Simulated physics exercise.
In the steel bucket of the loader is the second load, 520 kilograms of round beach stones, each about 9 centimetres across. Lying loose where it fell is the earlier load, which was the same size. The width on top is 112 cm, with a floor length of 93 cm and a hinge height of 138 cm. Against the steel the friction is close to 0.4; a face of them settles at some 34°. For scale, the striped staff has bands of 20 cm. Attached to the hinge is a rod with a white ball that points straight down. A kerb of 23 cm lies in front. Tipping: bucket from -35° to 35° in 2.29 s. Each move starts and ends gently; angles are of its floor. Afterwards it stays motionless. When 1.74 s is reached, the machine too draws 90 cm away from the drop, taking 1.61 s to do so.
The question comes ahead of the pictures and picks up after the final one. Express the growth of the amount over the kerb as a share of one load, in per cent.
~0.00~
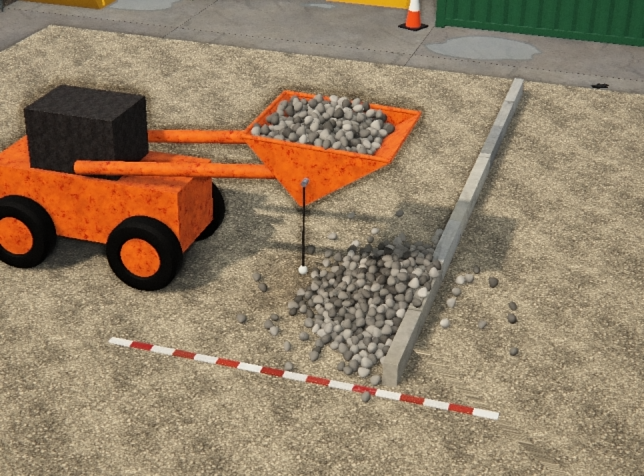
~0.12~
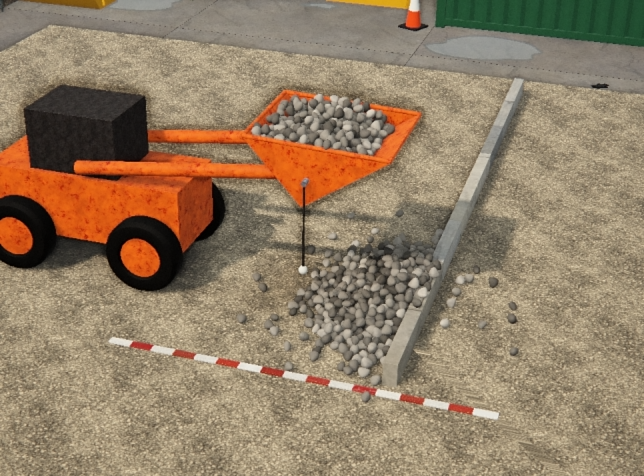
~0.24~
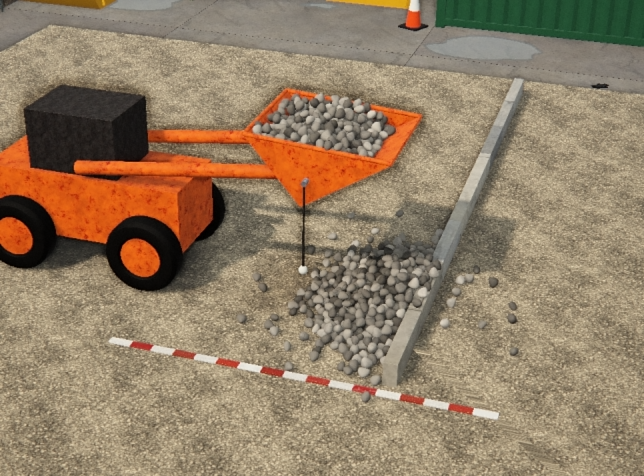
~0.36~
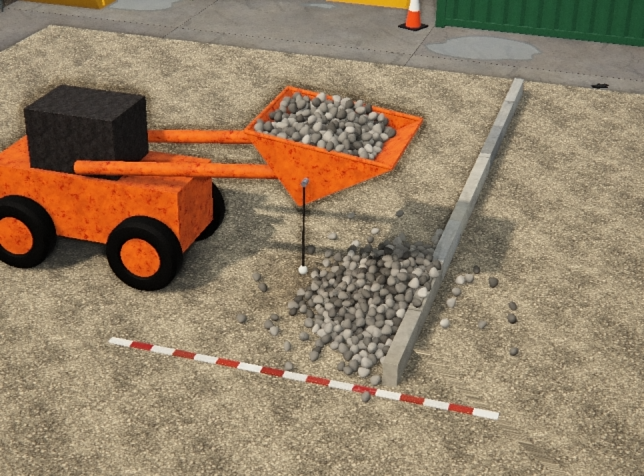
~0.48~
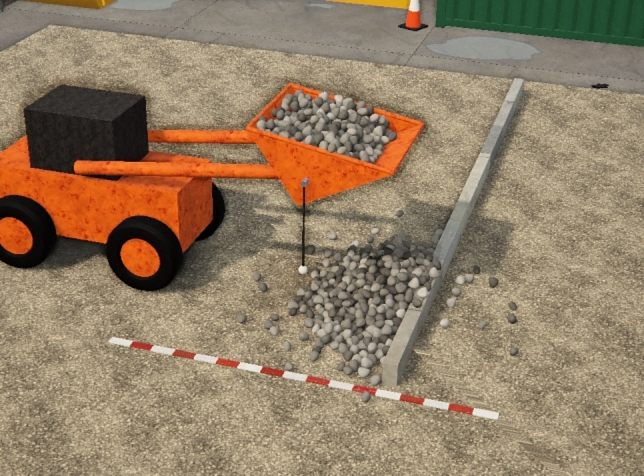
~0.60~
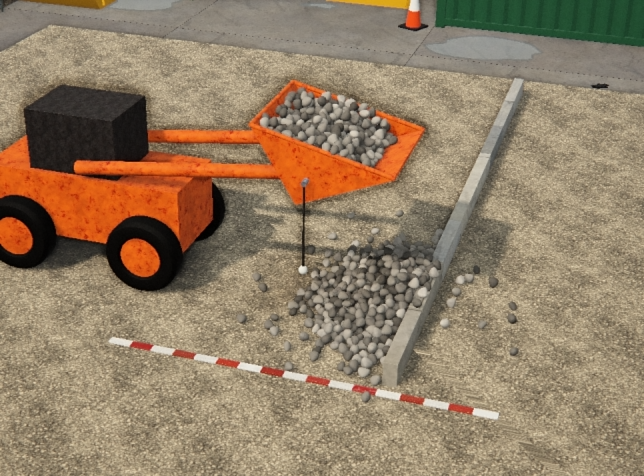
Roughly 38 per cent of a load.
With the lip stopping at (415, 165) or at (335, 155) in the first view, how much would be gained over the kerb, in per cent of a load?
Roughly 65 and 0 per cent, in that order.
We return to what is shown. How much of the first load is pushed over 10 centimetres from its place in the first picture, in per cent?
Close to 15 in a hundred of them.
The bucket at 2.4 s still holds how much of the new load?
It holds some 10 percent.
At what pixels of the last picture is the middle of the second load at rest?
In the last view, about pixel (409, 292).
After 1.7 s the floor is at 24°; in per cent of one load, 85 in the bucket, 112 on this side of the kerb, 2 over the kerb; the foremost stones are at (488, 306).
After 2.4 s the floor is at 35°; in per cent of one load, 9 in the bucket, 160 on this side of the kerb, 31 over the kerb; the foremost stones are at (521, 319).
After 3.8 s the floor is at 35°; in per cent of one load, 0 in the bucket, 160 on this side of the kerb, 40 over the kerb; the foremost stones are at (592, 333).
After 6.6 s the floor is at 35°; in per cent of one load, 0 in the bucket, 160 on this side of the kerb, 40 over the kerb; the foremost stones are at (592, 333). Net gain over the kerb, 38.
